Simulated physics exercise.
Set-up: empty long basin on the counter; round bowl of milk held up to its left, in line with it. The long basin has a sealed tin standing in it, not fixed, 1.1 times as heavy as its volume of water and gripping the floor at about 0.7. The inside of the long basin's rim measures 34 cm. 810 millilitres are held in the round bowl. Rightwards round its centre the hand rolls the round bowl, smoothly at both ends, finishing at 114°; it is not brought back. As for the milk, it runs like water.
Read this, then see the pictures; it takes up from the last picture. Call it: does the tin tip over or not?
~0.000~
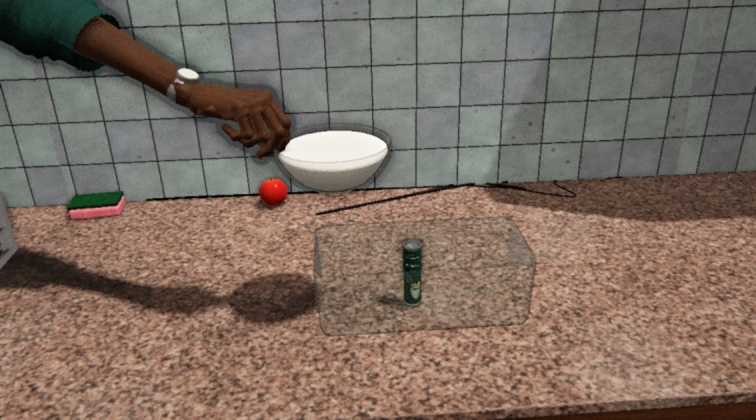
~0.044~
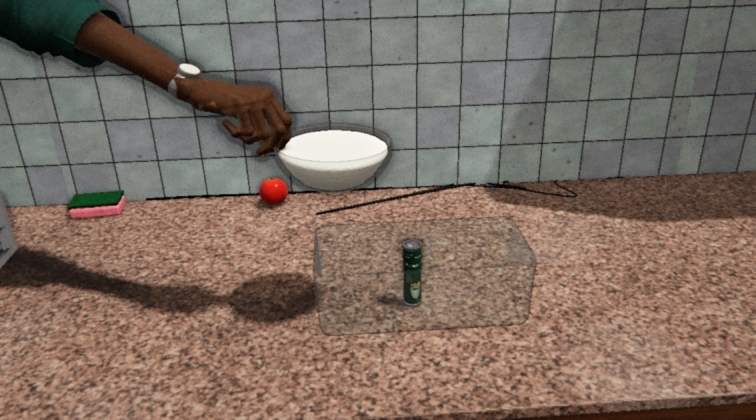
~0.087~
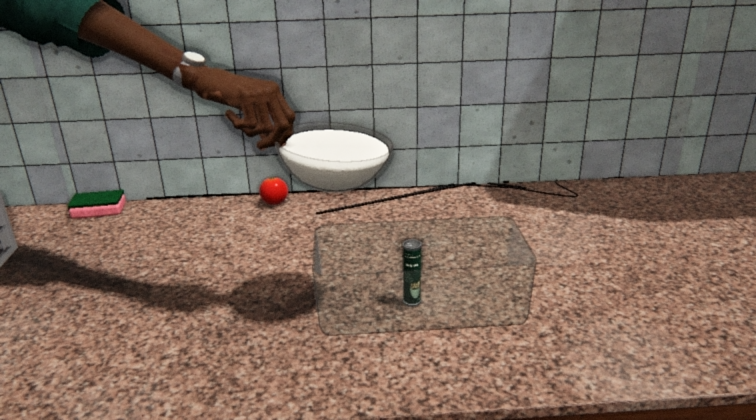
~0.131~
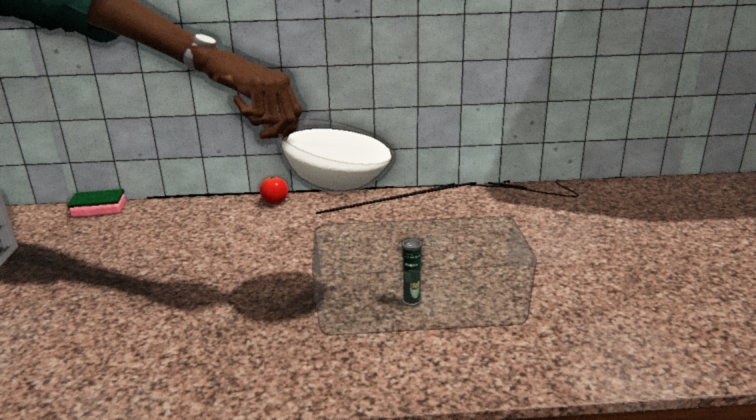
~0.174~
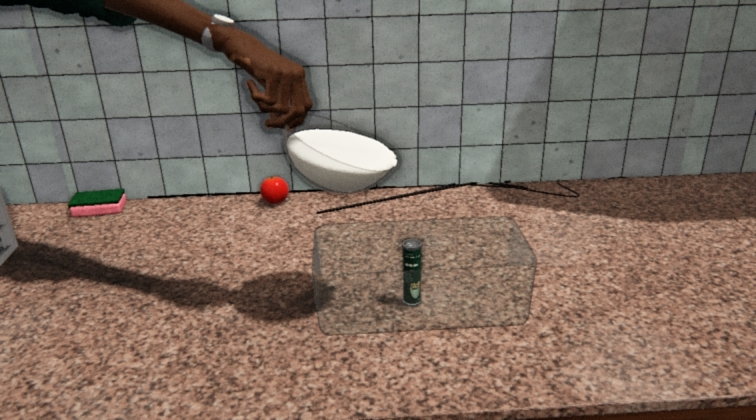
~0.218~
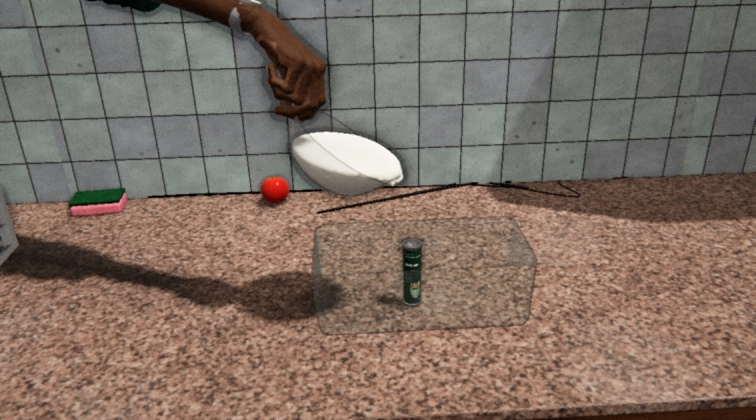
It does not.
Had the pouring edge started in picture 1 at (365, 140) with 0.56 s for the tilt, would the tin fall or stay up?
Result: Tin tipped over.
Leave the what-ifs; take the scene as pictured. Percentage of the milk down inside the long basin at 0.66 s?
About 96 per cent.
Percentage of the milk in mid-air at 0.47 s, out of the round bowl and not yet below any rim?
Close to 22 per cent, I'd say.
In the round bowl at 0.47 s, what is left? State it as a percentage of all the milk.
Near 1 in a hundred.
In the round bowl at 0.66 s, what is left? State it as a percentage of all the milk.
I'd estimate some 0 per cent.
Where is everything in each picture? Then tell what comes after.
In the first frame, it leans 0°; its right rim is at (391, 140); the milk meets the walls at (278, 149) and (387, 145); the long basin's rim runs from (315, 251) to (524, 240); the tin's top is at (412, 247).
In the second frame, it leans 2°; its right rim is at (391, 141); the milk meets the walls at (278, 148) and (387, 145).
In the third frame, it leans 7°; its right rim is at (392, 146); the milk meets the walls at (279, 144) and (389, 148).
In the fourth frame, it leans 15°; its right rim is at (394, 153); the milk meets the walls at (282, 140) and (391, 150).
In the fifth frame, it leans 25°; its right rim is at (394, 163); the milk meets the walls at (287, 140) and (385, 156); 3 per cent is over the edge.
In the sixth frame, it leans 38°; its right rim is at (391, 175); the milk meets the walls at (293, 142) and (376, 157); 12 per cent is over the edge.
After 0.47 s the tilt is 107° and 1 per cent is still to pour; the tin stands where it began.
After 0.66 s the tilt is 114° and 0 per cent is still to pour; the tin stands 1 cm from where it began.
After 0.85 s the tilt is 114° and 0 per cent is still to pour; the tin stands where it began.
After 1.06 s the tilt is 114° and 0 per cent is still to pour; the tin stands where it began.
In the end the tin stands where it began.
